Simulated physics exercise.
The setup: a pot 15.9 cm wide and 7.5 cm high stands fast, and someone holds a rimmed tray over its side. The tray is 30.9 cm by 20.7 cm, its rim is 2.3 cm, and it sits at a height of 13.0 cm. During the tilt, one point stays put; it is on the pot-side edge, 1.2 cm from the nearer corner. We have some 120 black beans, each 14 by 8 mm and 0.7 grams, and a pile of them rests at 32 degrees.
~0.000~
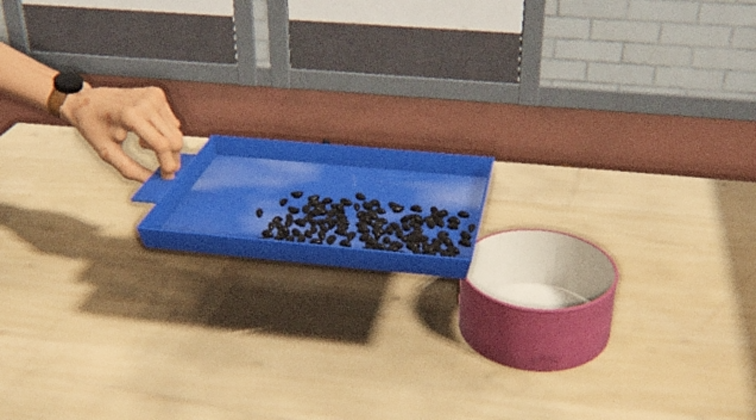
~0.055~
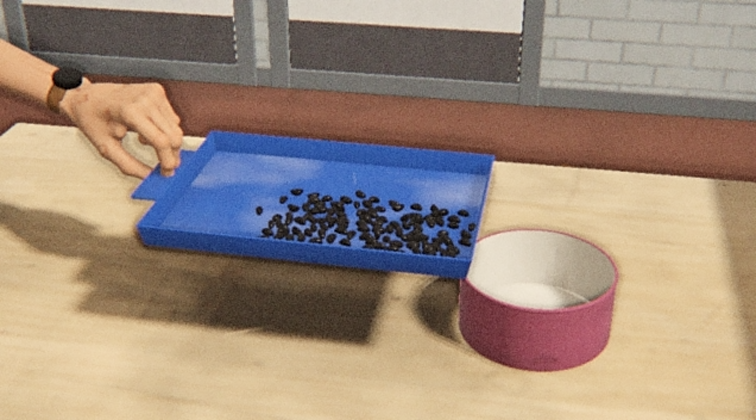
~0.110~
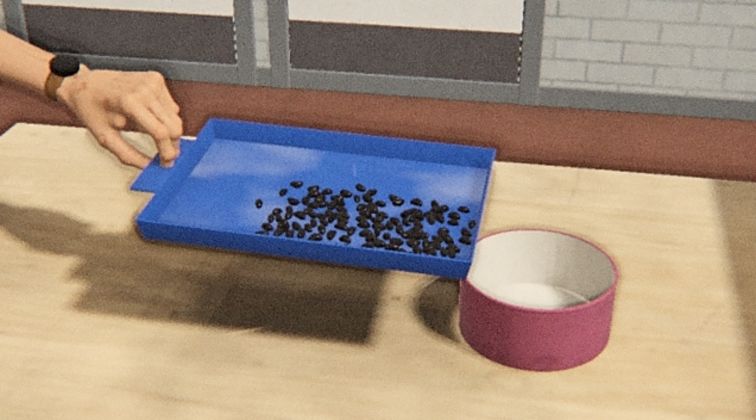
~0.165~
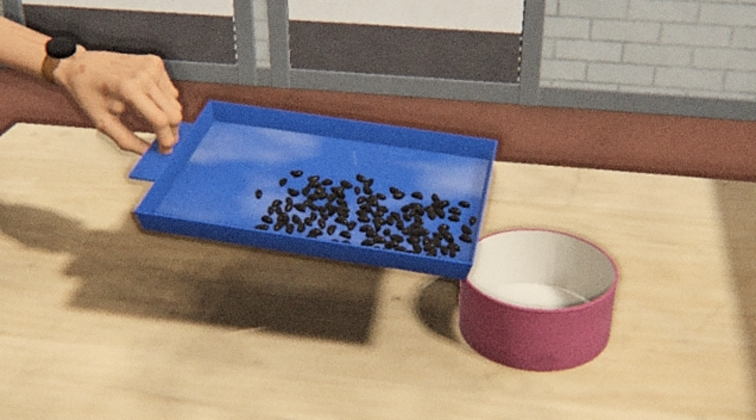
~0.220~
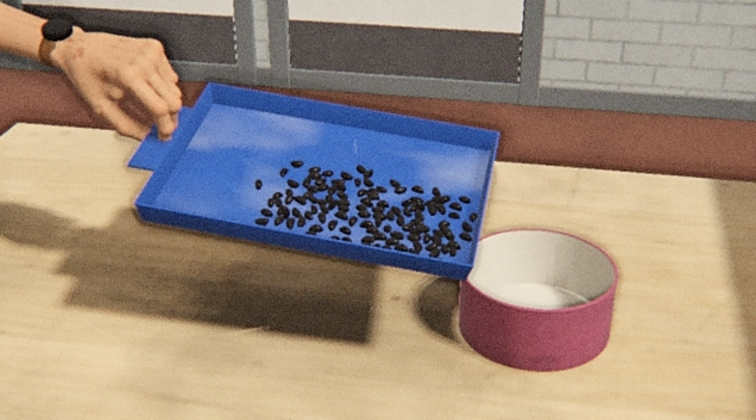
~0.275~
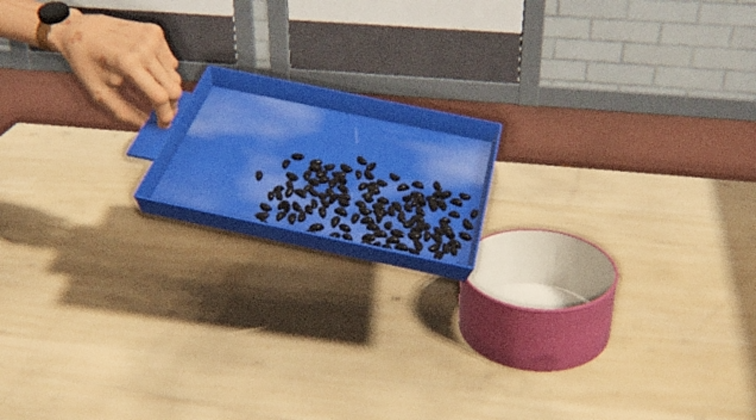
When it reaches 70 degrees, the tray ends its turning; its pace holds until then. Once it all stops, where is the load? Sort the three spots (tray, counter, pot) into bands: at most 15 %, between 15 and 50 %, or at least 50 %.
Tray: 15 to 50 %; counter: 50 % or more; pot: Up to 15 %.
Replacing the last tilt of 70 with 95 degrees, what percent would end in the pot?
Estimate: Roughly 0 percent.
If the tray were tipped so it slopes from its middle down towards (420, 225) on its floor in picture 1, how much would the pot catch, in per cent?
10 %.
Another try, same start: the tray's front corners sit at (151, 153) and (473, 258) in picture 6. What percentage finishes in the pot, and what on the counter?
Split: Pot = 10, counter = 5.
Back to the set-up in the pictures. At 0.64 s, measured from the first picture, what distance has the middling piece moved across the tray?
Roughly 3 cm.
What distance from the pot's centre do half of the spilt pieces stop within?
Roughly 20 centimetres.
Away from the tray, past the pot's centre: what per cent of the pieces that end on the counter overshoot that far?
About 30 percent of the spill.
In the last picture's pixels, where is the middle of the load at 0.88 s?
Roughly (395, 208).
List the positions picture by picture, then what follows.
The first picture shows tray tilt 0 degrees, front corners at (144, 226) and (466, 257); middle of the pieces at (364, 230); pot at (539, 267).
The second picture shows tray tilt 1 degrees, front corners at (143, 224) and (467, 257); middle of the pieces at (364, 229).
The third picture shows tray tilt 4 degrees, front corners at (143, 217) and (467, 258), lowest corner right front; middle of the pieces at (364, 225).
The fourth picture shows tray tilt 8 degrees, front corners at (142, 209) and (468, 260), lowest corner right front; middle of the pieces at (364, 219).
The fifth picture shows tray tilt 12 degrees, front corners at (141, 201) and (468, 262), lowest corner right front; middle of the pieces at (364, 215).
The sixth picture shows tray tilt 16 degrees, front corners at (141, 193) and (469, 263), lowest corner right front; middle of the pieces at (365, 212); pot at (539, 267). Its pace works out near 75 degrees a second.
After 0.64 s, tilt 42 degrees; the tray holds 100 %, the pot 0 %.
After 0.88 s, tilt 60 degrees; the tray holds 100 %, the pot 0 %.
Then, at 1.23 s, tilt 70 degrees; the tray holds 100 %, the pot 0 %.
In the end, at 2.9 s, tray 40 %, counter 60 %, pot 0 %.
